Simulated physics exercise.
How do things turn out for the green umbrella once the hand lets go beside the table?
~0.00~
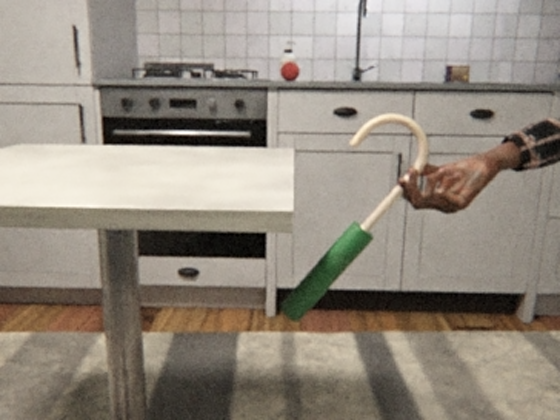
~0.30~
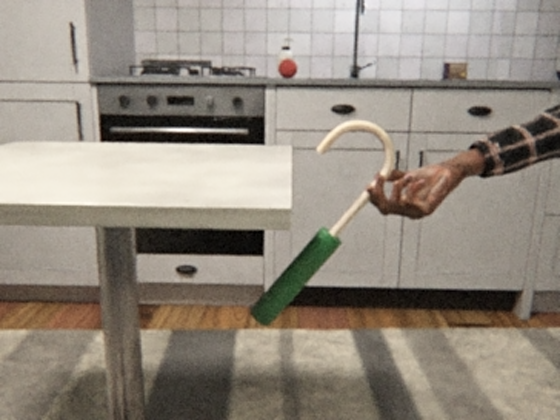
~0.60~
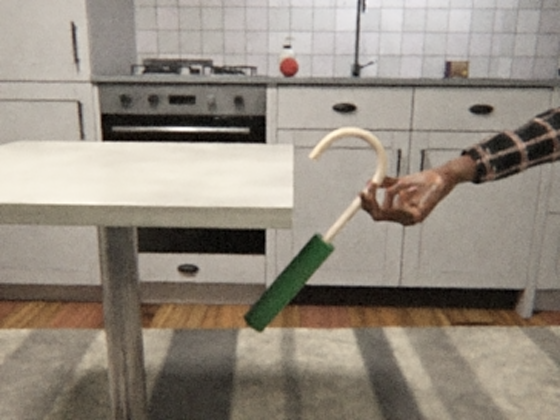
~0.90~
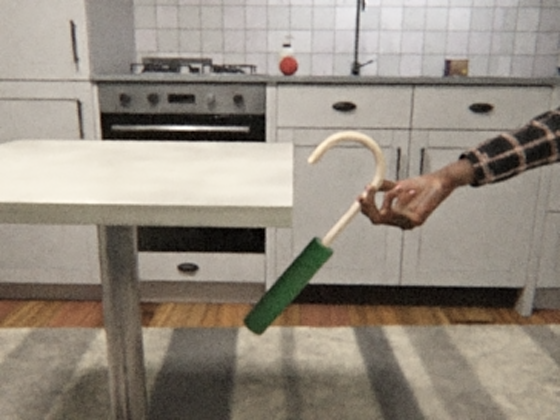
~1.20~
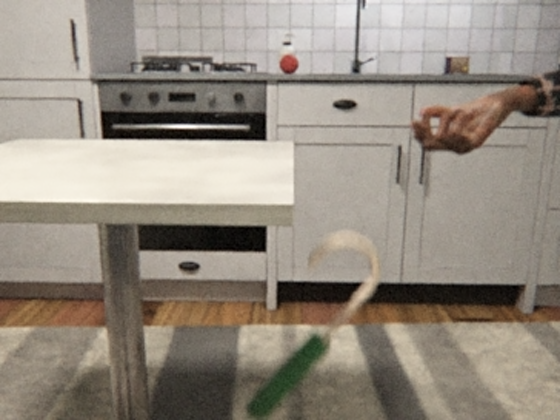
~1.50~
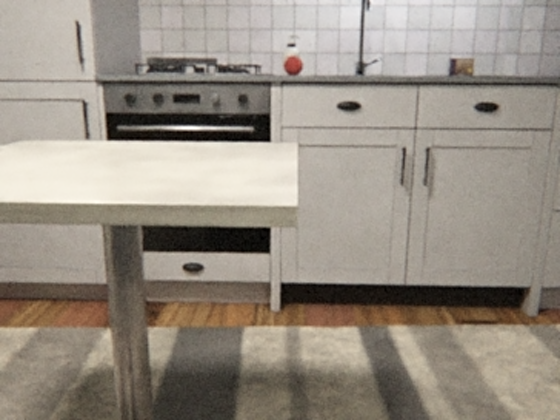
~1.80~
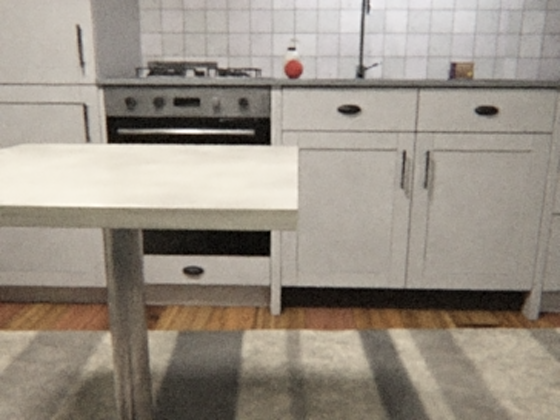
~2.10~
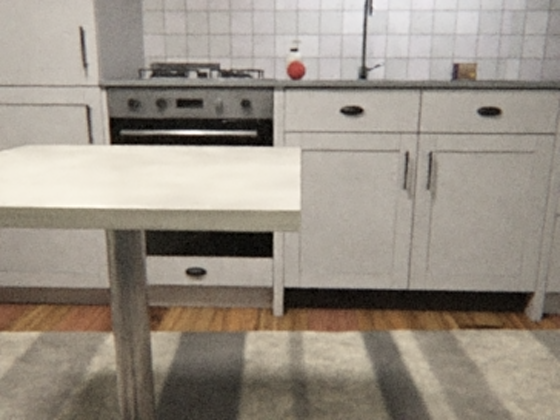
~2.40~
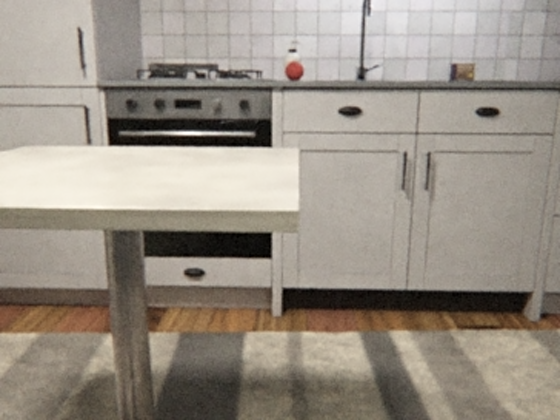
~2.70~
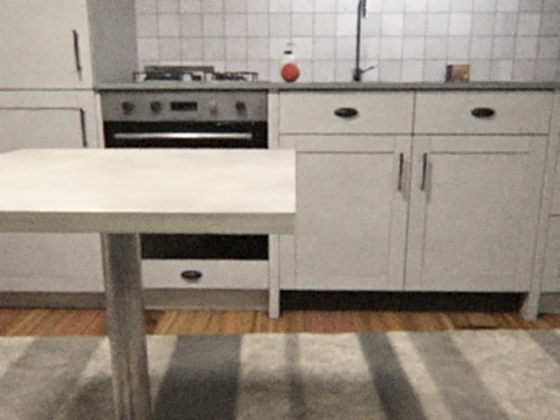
It does not stay hanging from the table. The green umbrella drops past the edge and falls down out of view.
